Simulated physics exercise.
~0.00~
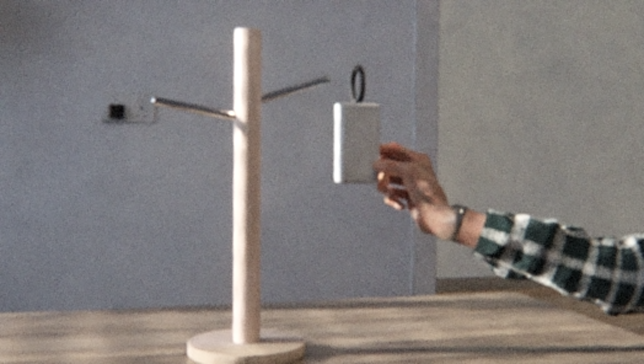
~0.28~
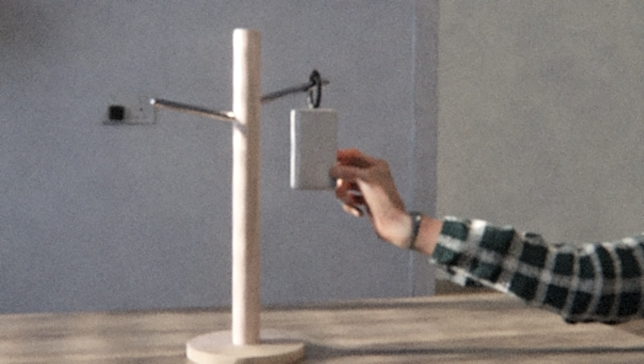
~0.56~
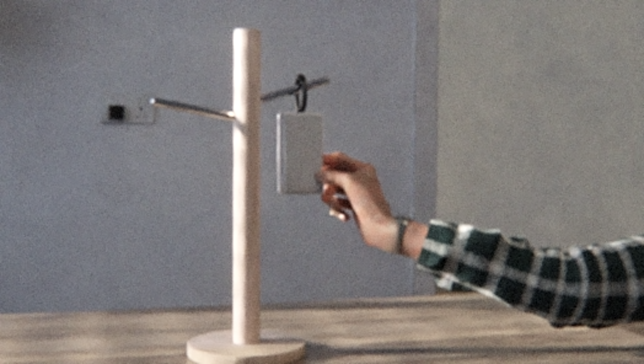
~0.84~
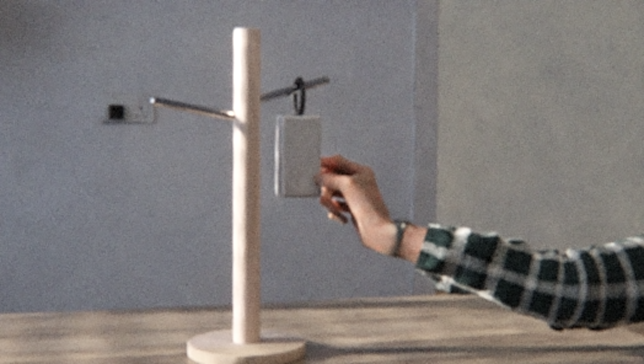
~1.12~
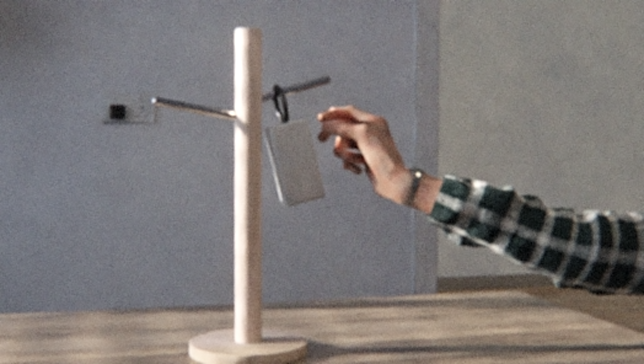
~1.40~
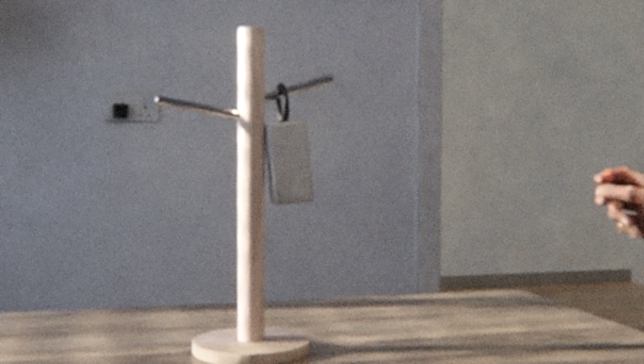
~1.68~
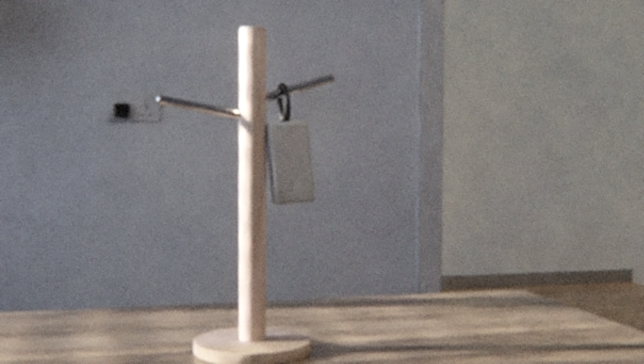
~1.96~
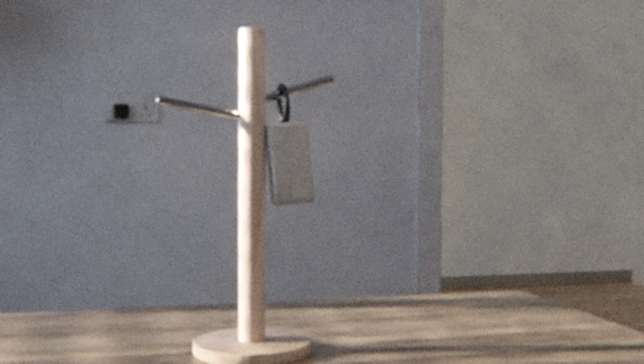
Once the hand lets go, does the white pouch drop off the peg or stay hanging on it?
The white pouch stays hanging on the peg by its dark loop after the hand has drawn away.
